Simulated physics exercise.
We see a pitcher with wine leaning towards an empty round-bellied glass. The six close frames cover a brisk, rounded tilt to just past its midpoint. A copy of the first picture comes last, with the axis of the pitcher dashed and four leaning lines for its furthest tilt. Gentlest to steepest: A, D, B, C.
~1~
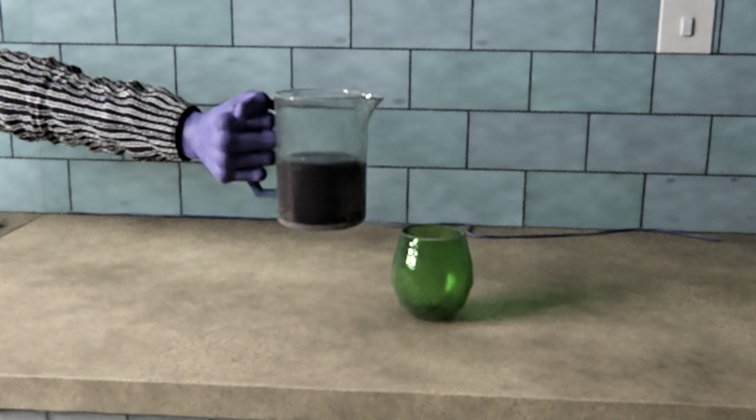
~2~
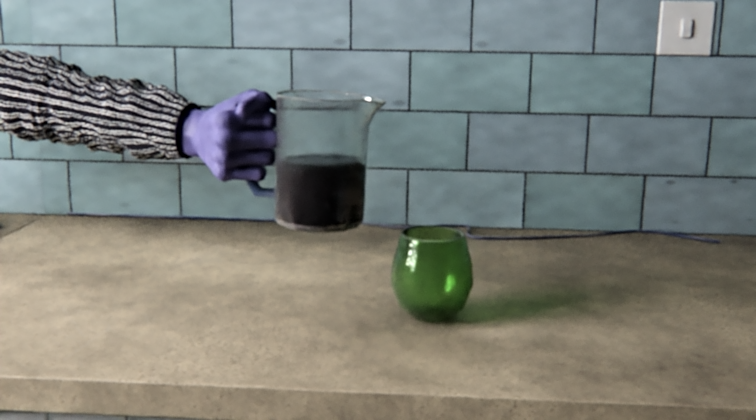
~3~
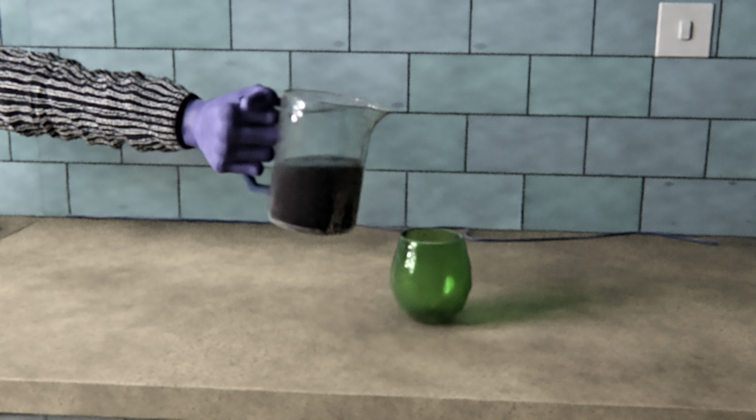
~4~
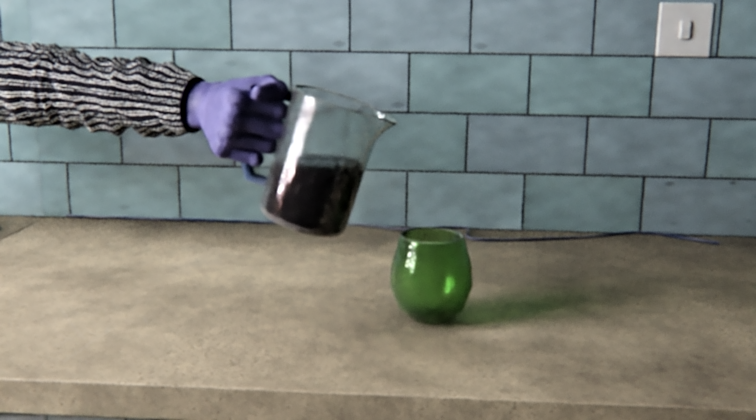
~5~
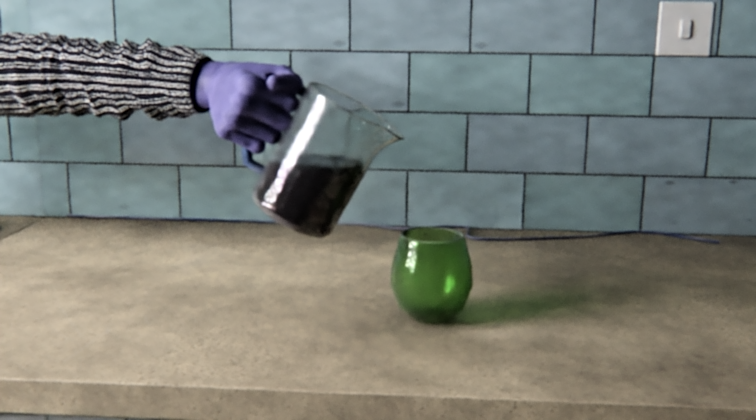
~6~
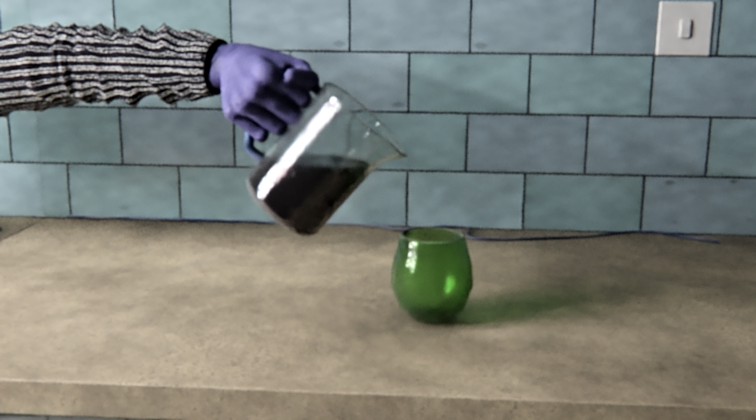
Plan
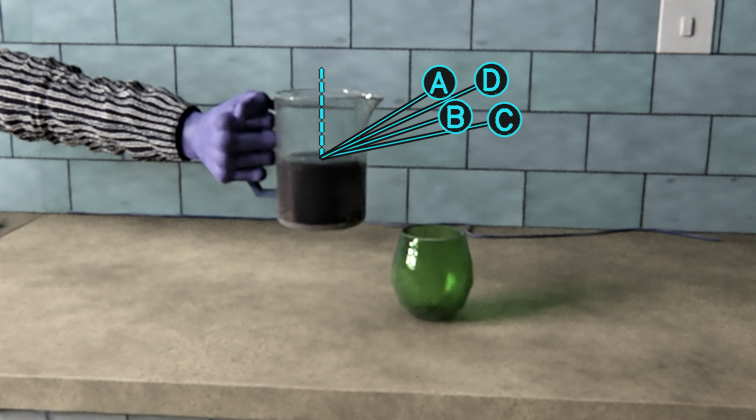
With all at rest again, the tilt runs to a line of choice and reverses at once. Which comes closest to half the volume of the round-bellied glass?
It is C.
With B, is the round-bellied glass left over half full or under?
Under.
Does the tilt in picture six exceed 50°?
No.
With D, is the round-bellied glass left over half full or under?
Under half.
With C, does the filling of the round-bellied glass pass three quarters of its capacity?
No.
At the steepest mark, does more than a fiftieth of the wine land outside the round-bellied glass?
No, it does not.
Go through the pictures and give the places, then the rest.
The first frame shows upright, lip at (382, 98); rim of the round-bellied glass round (433, 231); nothing has left yet.
The second frame shows tipped about 2°, lip at (384, 102); nothing has left yet.
The third frame shows tipped about 8°, lip at (389, 111); nothing has left yet.
The fourth frame shows tipped about 17°, lip at (396, 122); nothing has left yet.
The fifth frame shows tipped about 28°, lip at (403, 137); nothing has left yet.
The sixth frame shows tipped about 40°, lip at (406, 155); nothing has left yet.
In cyan, A at (426, 94); B at (437, 119); C at (487, 123); D at (476, 86).
For tilt A, the round-bellied glass ends with about 7 % of what it can hold.
For tilt B, the round-bellied glass ends with about 35 % of what it can hold.
For tilt C, the round-bellied glass ends with about 53 % of what it can hold.
For tilt D, the round-bellied glass ends with about 19 % of what it can hold.
